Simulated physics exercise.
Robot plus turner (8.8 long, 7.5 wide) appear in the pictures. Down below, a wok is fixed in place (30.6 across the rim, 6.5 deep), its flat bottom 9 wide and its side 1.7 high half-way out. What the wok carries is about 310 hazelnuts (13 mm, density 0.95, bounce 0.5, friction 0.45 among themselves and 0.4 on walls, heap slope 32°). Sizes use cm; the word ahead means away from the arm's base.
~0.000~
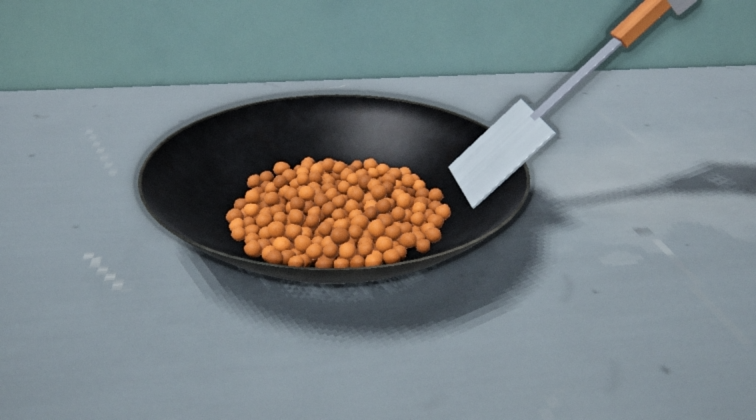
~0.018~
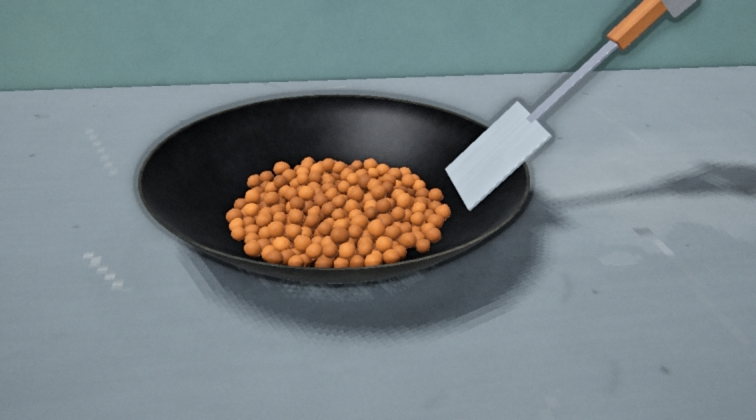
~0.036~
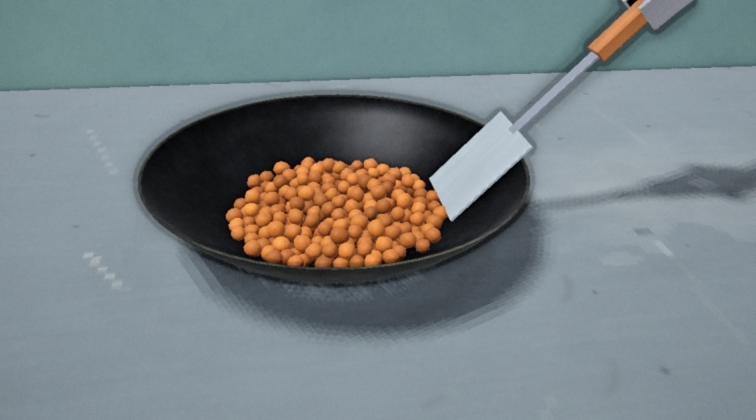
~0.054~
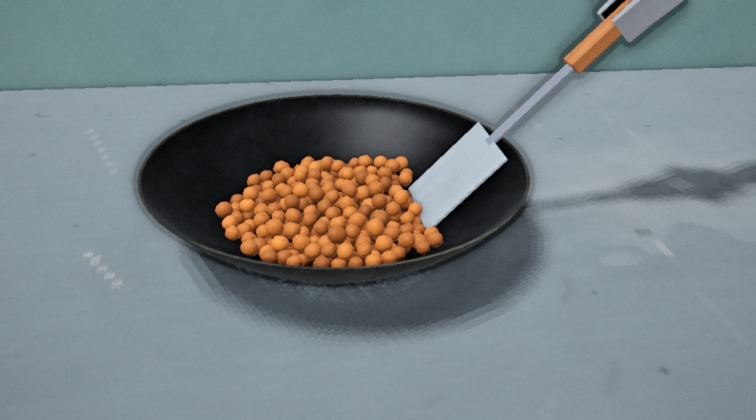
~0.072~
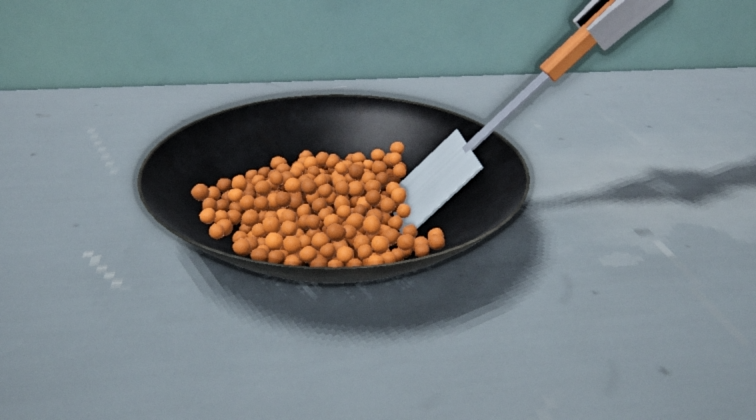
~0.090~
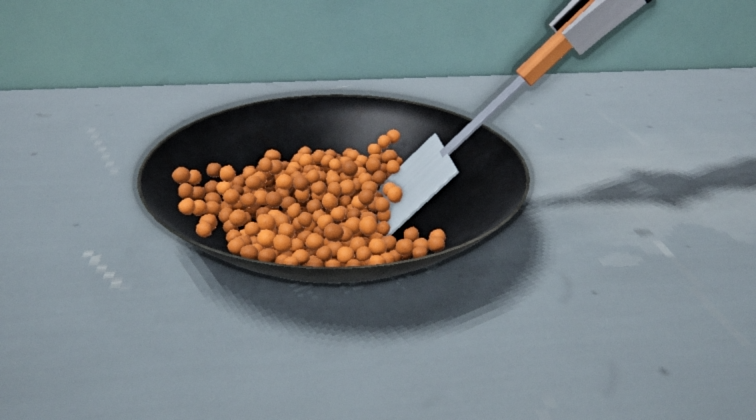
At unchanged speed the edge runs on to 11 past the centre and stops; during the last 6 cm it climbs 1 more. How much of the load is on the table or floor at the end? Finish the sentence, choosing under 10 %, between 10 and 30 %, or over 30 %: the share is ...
The share is over 30 %.
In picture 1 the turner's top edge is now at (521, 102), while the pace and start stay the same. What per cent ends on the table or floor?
Roughly 45%.
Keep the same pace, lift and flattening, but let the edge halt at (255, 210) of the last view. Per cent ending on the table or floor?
I'd estimate about 10 per cent.
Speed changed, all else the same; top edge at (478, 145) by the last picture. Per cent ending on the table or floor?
That share would be some 20 percent.
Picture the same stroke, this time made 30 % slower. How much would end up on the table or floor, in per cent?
Estimated result: Some 30 %.
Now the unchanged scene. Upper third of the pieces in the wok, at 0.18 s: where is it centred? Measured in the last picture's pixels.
Near pixel (228, 179).
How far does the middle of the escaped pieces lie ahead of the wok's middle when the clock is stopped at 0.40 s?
About 24 cm.
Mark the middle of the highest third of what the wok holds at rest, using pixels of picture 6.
Pixel position: Approx. (257, 216).
After 0.13 s, sloping 46°, highest piece 8 above the table; 312 in the wok.
After 0.18 s, sloping 46°, highest piece 9 above the table; 307 in the wok, 5 on the blade or in flight.
After 0.40 s, sloping 46°, highest piece 13 above the table; 183 in the wok, 53 on the table or floor, 76 on the blade or in flight.
After 1.45 s, sloping 46°, highest piece 4 above the table; 183 in the wok, 129 on the table or floor.
In the end, 183 in the wok, 129 on the table or floor. That is 41 % on the table or floor.
